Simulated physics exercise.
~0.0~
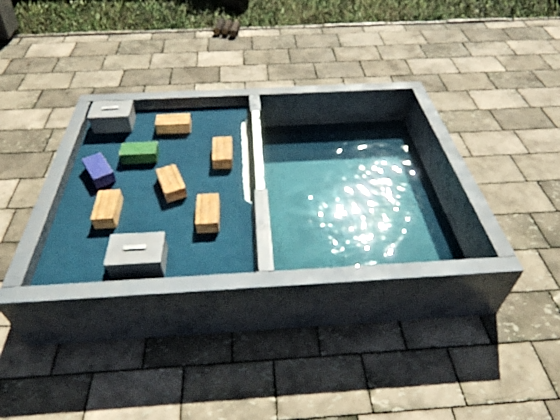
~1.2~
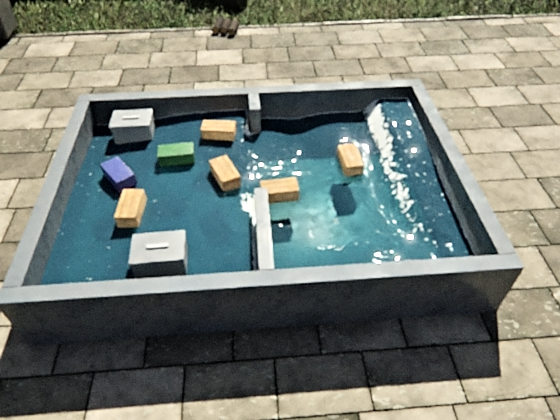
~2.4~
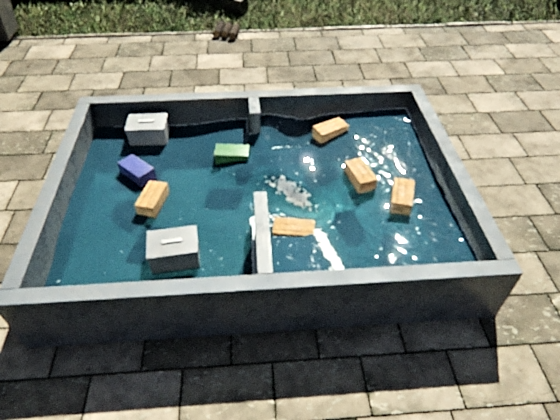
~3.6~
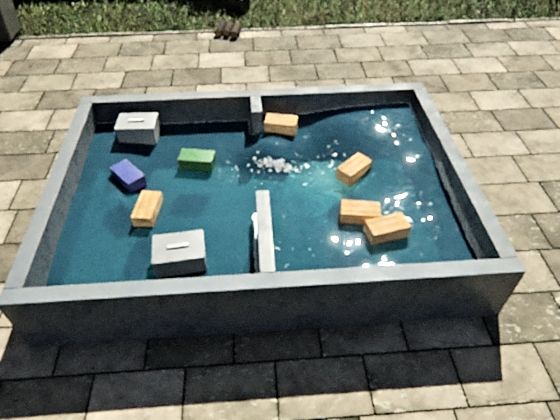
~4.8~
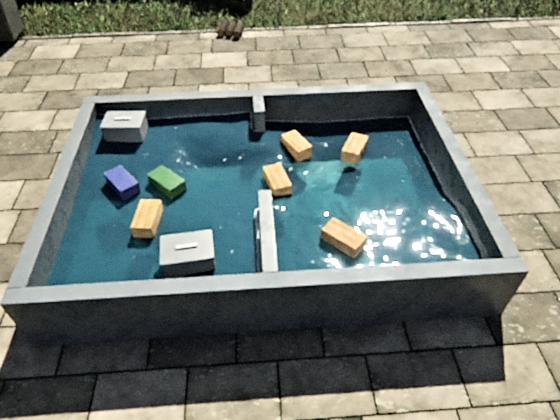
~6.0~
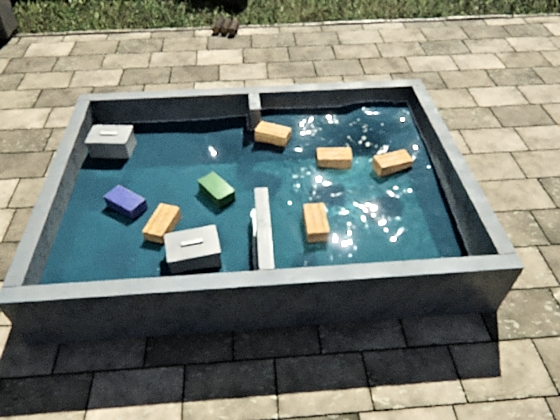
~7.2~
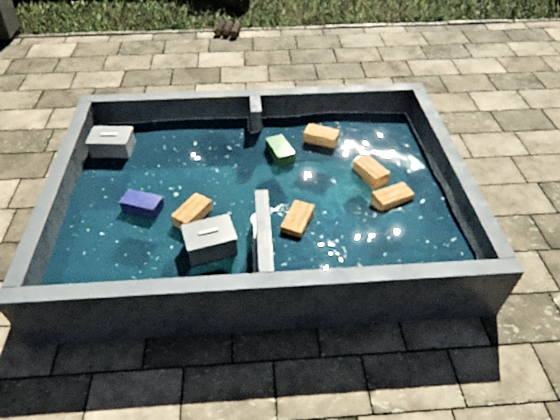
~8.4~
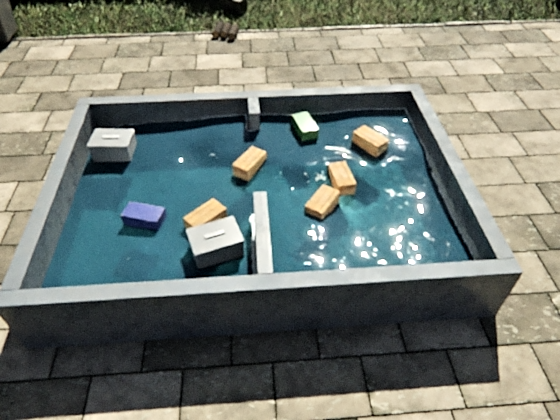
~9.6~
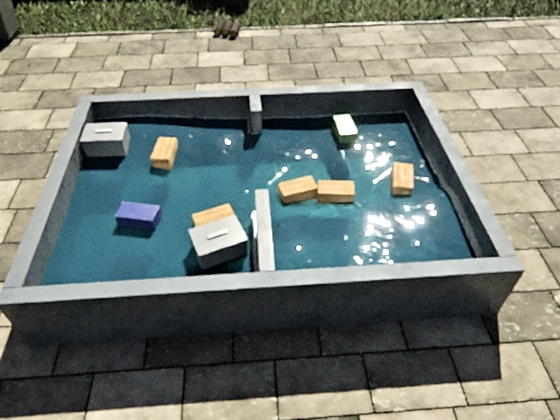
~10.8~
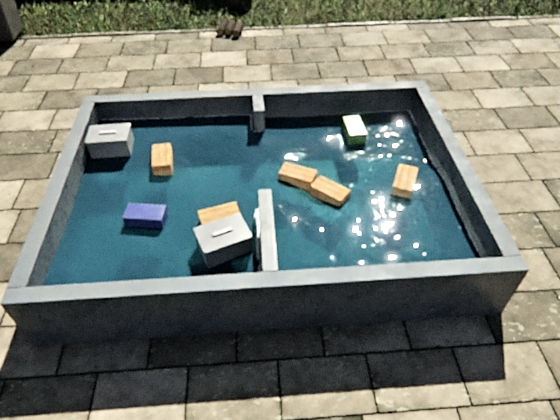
The footage shows a divided basin with wooden, green, blue and grey blocks floating on the left; the partition opens, water surges right, and several wooden blocks drift through, followed by the green one, while the blue block stays left and one wooden block floats back.
